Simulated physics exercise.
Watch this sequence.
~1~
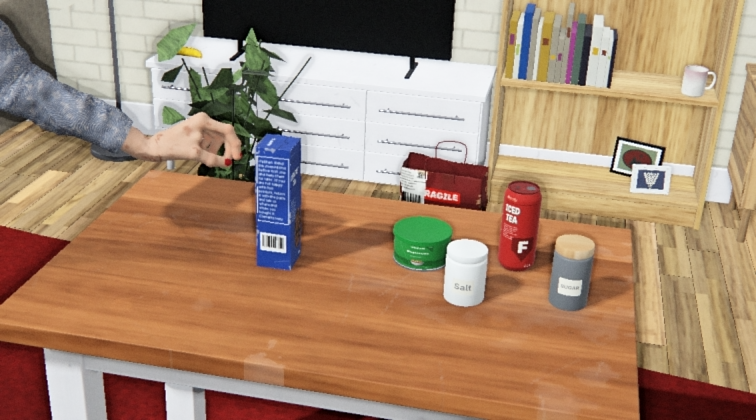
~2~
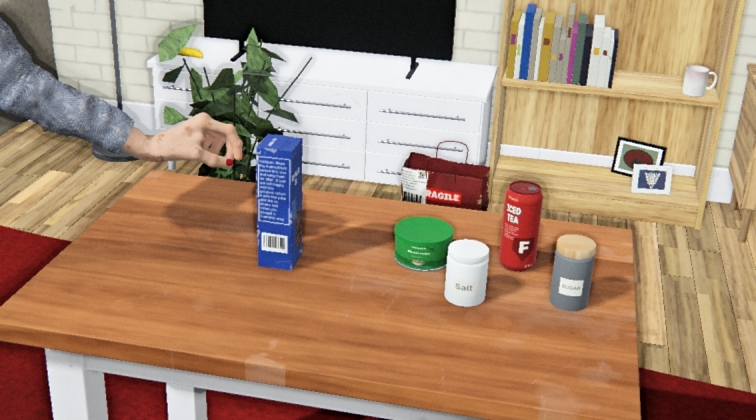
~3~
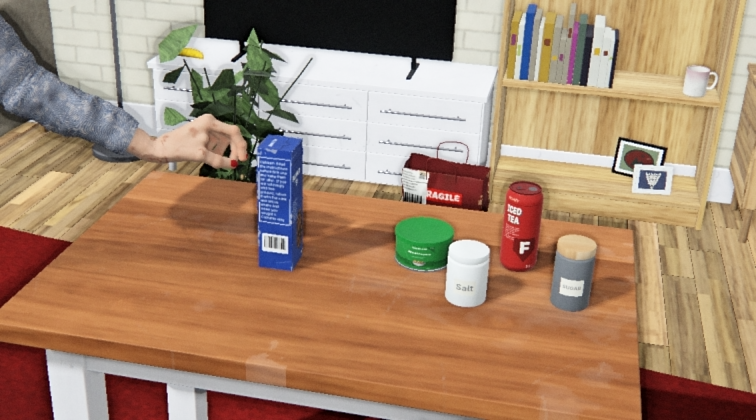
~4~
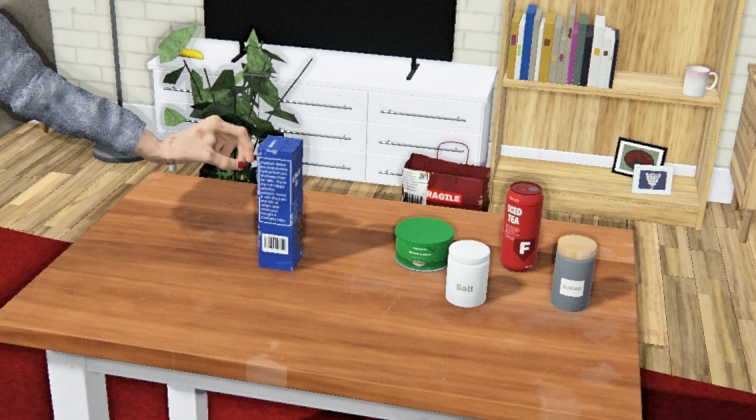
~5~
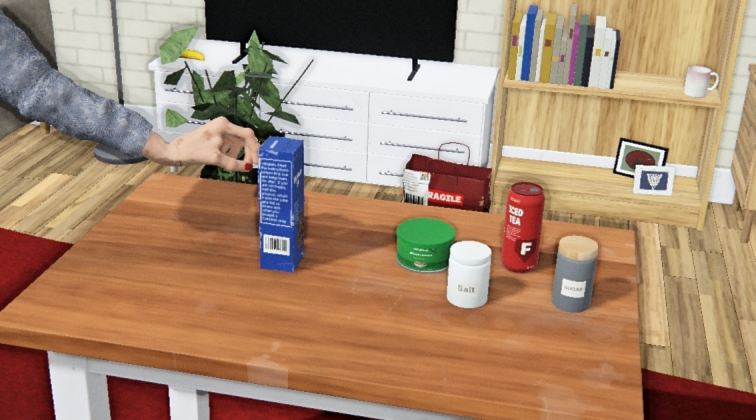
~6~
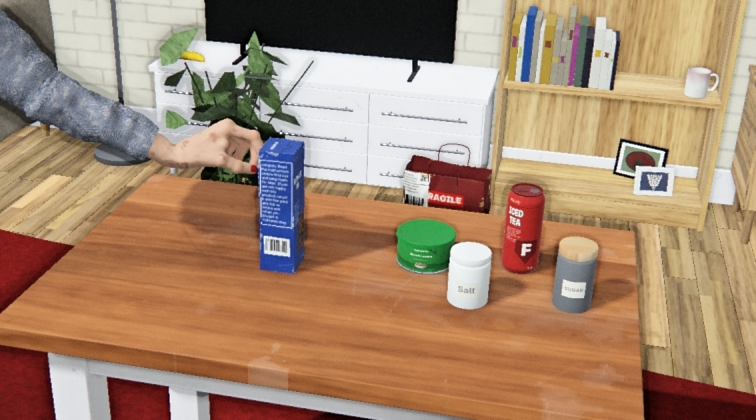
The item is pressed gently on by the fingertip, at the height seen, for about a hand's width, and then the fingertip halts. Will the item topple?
Well, it loses its balance in the end.
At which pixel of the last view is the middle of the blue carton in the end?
The object finishes roughly at pixel (368, 267).
Then, 0.40 s past the last view, blue carton rocked 15° from its first pose near (299, 206).
Then, 0.80 s past the last view, blue carton rocked 65° from its first pose near (350, 234).
Then, 0.90 s past the last view, blue carton on its side near (367, 263).
Then, 1.00 s past the last view, blue carton on its side near (368, 266).
Finally, down or leaning hard on the table, blue carton. Final places as the last picture's camera would see them, blue carton near (368, 267).
